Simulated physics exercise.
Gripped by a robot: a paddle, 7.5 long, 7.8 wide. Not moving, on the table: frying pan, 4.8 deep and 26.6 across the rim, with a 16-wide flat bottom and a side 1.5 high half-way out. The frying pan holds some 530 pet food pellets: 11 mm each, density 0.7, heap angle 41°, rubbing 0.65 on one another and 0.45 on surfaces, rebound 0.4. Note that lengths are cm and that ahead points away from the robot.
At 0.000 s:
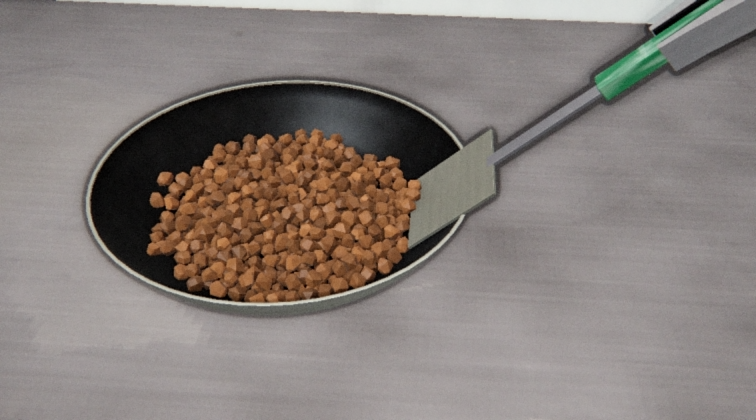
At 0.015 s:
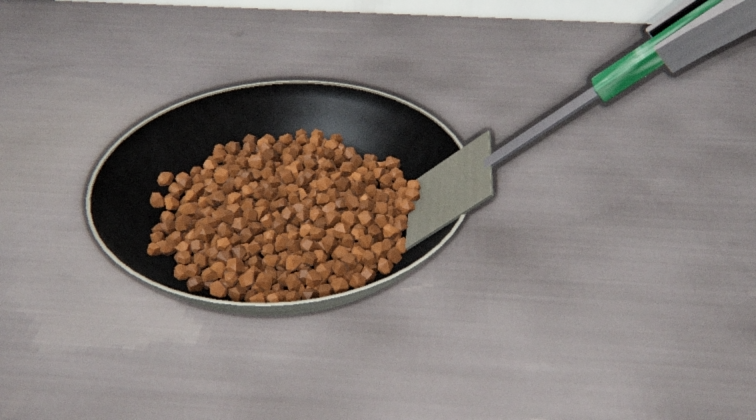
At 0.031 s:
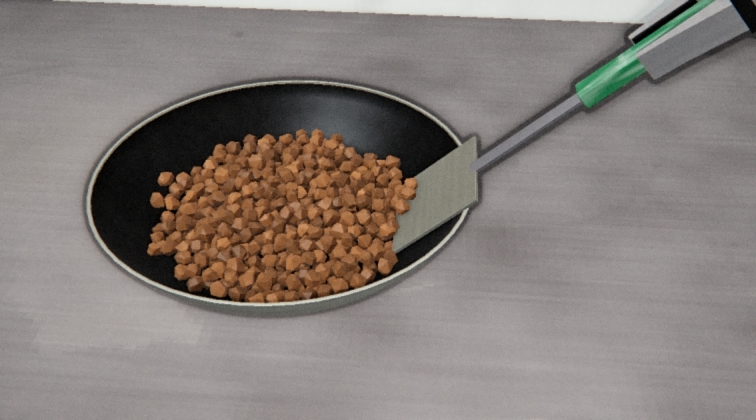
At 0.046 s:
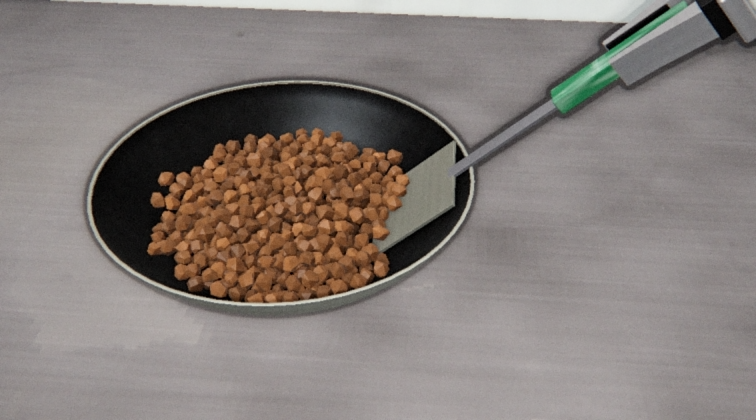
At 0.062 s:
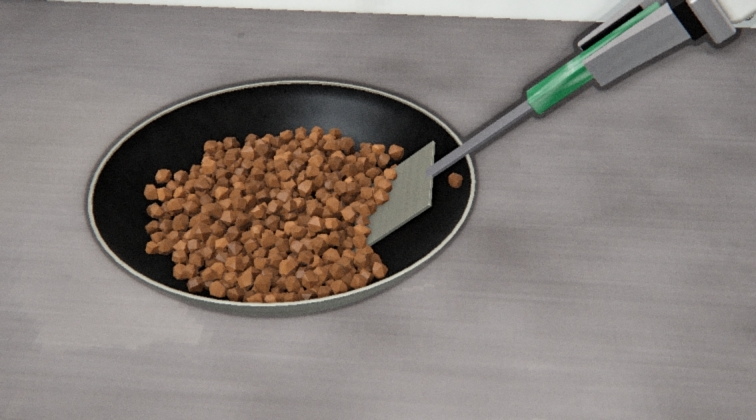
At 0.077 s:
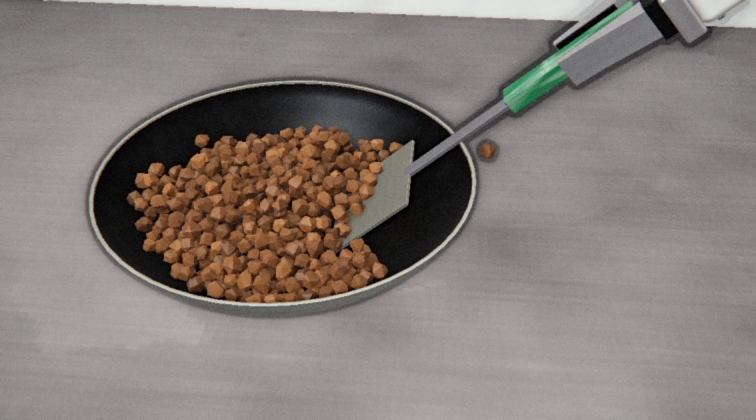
In the video, a robot arm moves a green-handled spatula leftward into a black frying pan of brown pellets on a gray table, pushing the pile slightly left while one pellet separates and moves past the pan's right rim.
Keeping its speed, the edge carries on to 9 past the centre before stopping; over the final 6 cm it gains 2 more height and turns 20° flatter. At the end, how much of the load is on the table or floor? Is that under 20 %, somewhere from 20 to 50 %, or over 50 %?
It is from 20 to 50 %.
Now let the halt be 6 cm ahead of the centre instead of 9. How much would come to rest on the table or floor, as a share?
It would come to roughly 5 percent.
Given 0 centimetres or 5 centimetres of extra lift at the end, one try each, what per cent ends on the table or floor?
It comes to around 15 per cent on the first try and around 25 per cent on the second.
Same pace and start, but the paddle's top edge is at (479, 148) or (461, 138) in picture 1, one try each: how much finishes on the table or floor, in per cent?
About 30 and 30 per cent.
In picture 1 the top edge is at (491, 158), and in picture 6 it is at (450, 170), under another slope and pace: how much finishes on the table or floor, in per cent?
Around 15 per cent finishes there.
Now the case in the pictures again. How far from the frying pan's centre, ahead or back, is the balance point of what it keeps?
It rests close to 3.5 centimetres ahead of centre.
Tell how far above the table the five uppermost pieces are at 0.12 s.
I'd put it close to 8 cm.
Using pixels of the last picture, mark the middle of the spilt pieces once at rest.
The centre sits at roughly (32, 199).
After 0.12 s, sloping 43°, highest piece 13 above the table; 532 in the frying pan, 1 on the blade or in flight.
After 0.16 s, sloping 37°, highest piece 18 above the table; 530 in the frying pan, 3 on the blade or in flight.
After 0.38 s, sloping 23°, highest piece 14 above the table; 367 in the frying pan, 120 on the table or floor, 46 on the blade or in flight.
After 1.43 s, sloping 23°, highest piece 5 above the table; 366 in the frying pan, 167 on the table or floor.
In the end, 366 in the frying pan, 167 on the table or floor. That is 31 % on the table or floor.
